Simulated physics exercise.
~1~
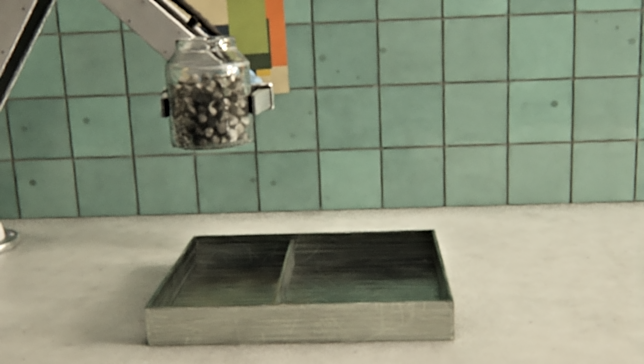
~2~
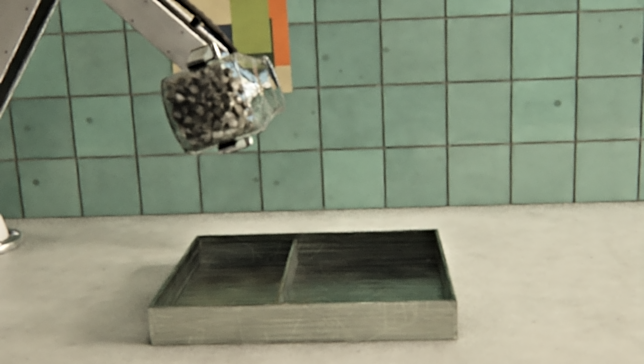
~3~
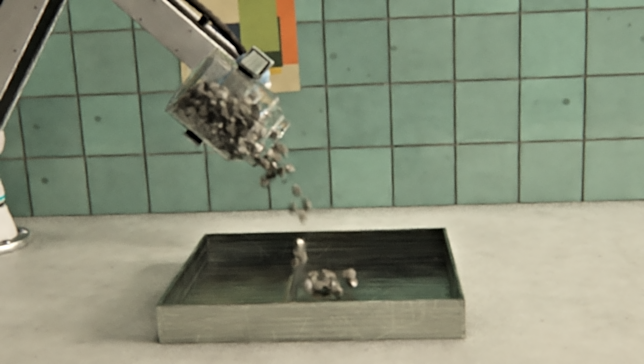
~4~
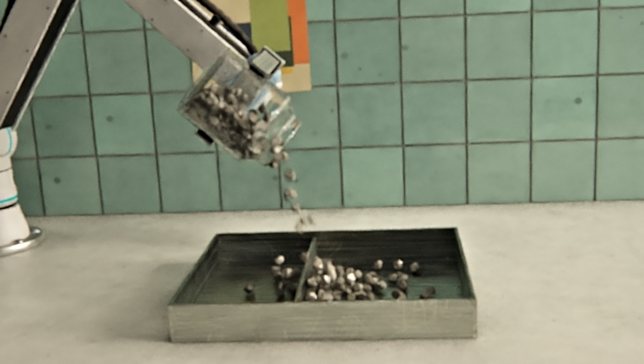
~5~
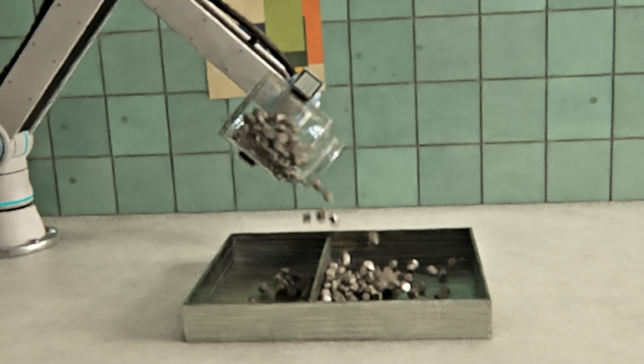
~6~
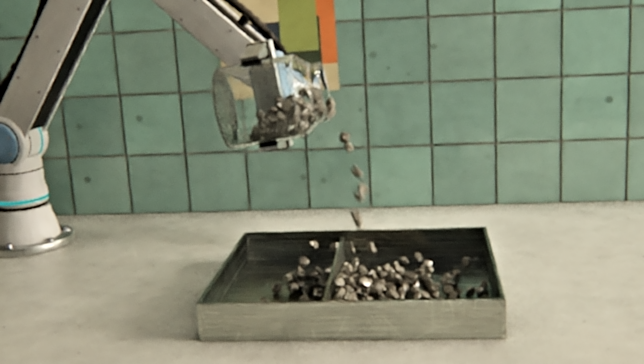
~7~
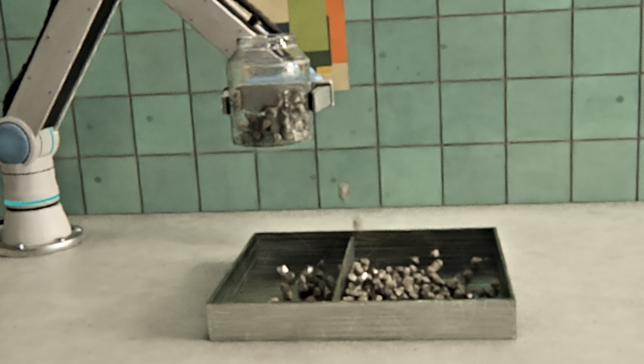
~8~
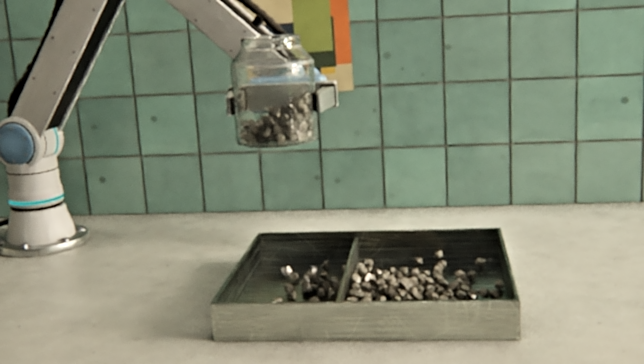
The clip shows a robotic arm tipping a glass jar of small pebbles over a divided tray on a table, pouring them into both parts. The arm then turns the jar upright with some pebbles still inside, while more lie in the tray's right part than its left.
